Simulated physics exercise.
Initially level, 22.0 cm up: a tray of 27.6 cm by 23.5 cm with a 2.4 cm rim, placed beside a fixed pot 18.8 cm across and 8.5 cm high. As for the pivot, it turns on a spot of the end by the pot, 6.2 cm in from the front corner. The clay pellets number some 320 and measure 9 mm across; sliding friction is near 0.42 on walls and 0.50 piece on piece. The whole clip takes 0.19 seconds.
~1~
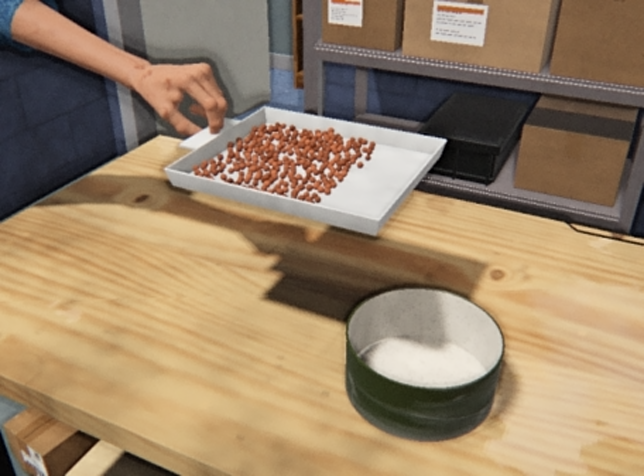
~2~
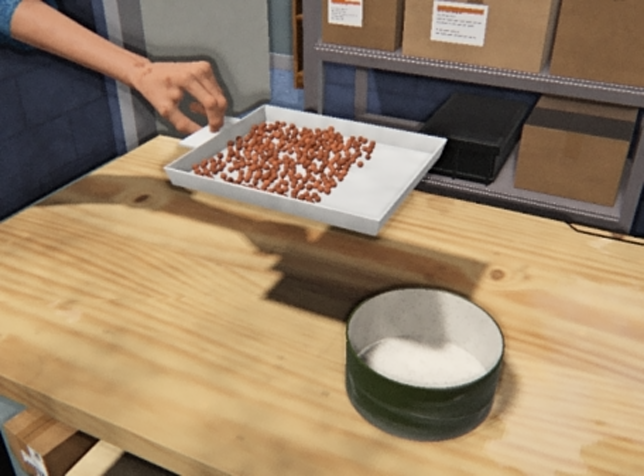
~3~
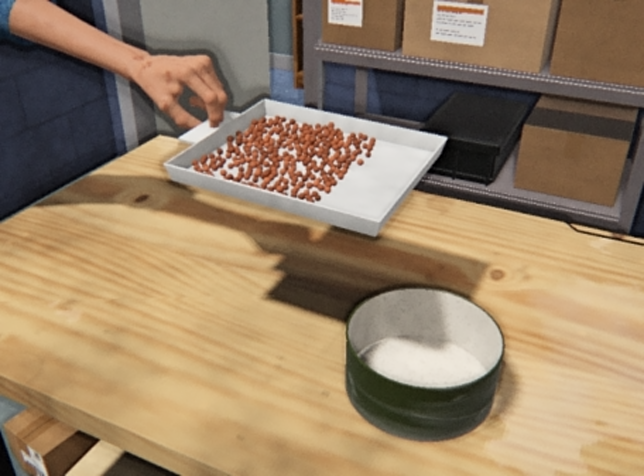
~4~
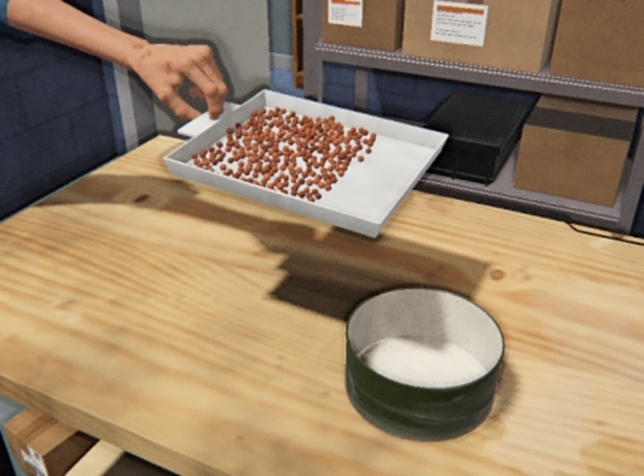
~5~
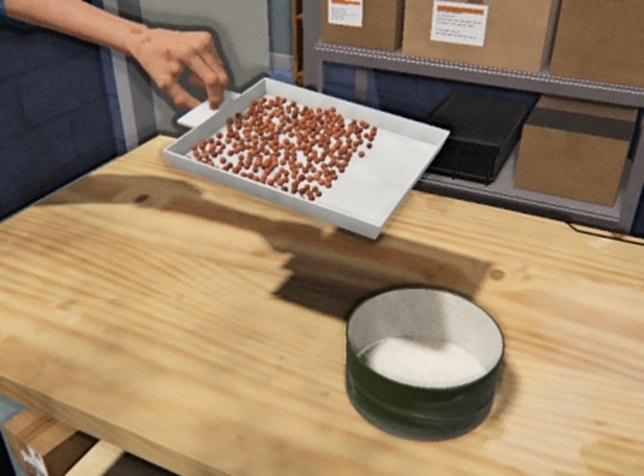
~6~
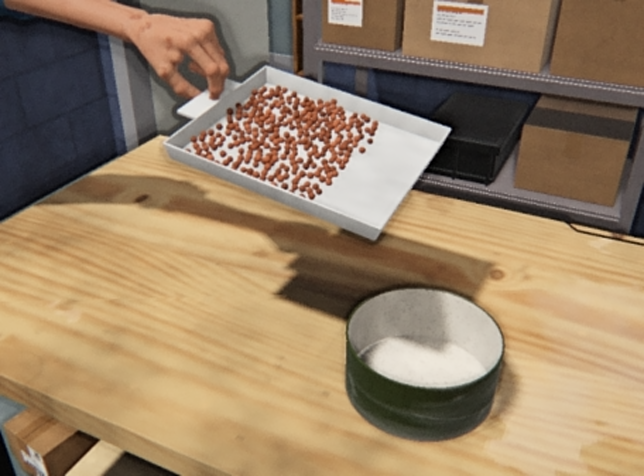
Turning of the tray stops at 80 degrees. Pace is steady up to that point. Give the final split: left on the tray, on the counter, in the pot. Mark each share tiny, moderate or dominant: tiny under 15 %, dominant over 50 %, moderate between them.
Tray: Moderate, counter: Tiny, pot: Dominant.
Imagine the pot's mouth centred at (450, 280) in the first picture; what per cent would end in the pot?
0 %.
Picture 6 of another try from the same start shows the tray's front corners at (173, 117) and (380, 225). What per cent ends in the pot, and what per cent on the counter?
You'd end with pot at 75 and counter at 10.
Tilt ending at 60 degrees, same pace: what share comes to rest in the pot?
Roughly 40 %.
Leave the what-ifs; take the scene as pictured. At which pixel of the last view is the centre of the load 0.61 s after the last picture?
Somewhere about (378, 207) in the last view.
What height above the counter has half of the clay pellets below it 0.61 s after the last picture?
About 24 cm.
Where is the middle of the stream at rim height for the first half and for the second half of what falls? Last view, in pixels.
First near (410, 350), later near (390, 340).
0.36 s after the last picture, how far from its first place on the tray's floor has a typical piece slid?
Roughly 7 cm.
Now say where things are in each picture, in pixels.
In the first picture, tray tilt 0 degrees, front corners at (171, 168) and (376, 216); middle of the pieces at (286, 159); pot at (424, 333).
In the second picture, tray tilt 1 degrees, front corners at (171, 167) and (376, 217); middle of the pieces at (286, 158).
In the third picture, tray tilt 2 degrees, front corners at (171, 163) and (376, 218); middle of the pieces at (286, 154).
In the fourth picture, tray tilt 5 degrees, front corners at (170, 157) and (377, 220), lowest corner right front; middle of the pieces at (286, 149).
In the fifth picture, tray tilt 8 degrees, front corners at (170, 150) and (377, 222), lowest corner right front; middle of the pieces at (286, 142).
In the sixth picture, tray tilt 12 degrees, front corners at (170, 142) and (378, 224), lowest corner right front; middle of the pieces at (287, 135); pot at (424, 333).
Then, 0.36 s after the last picture, tilt 44 degrees; the tray holds 100 %, the pot 0 %.
Then, 0.61 s after the last picture, tilt 67 degrees; the tray holds 85 %, the pot 0 %.
Then, 0.96 s after the last picture, tilt 80 degrees; the tray holds 50 %, the pot 45 %.
In the end, tray 25 %, counter 0 %, pot 75 %.
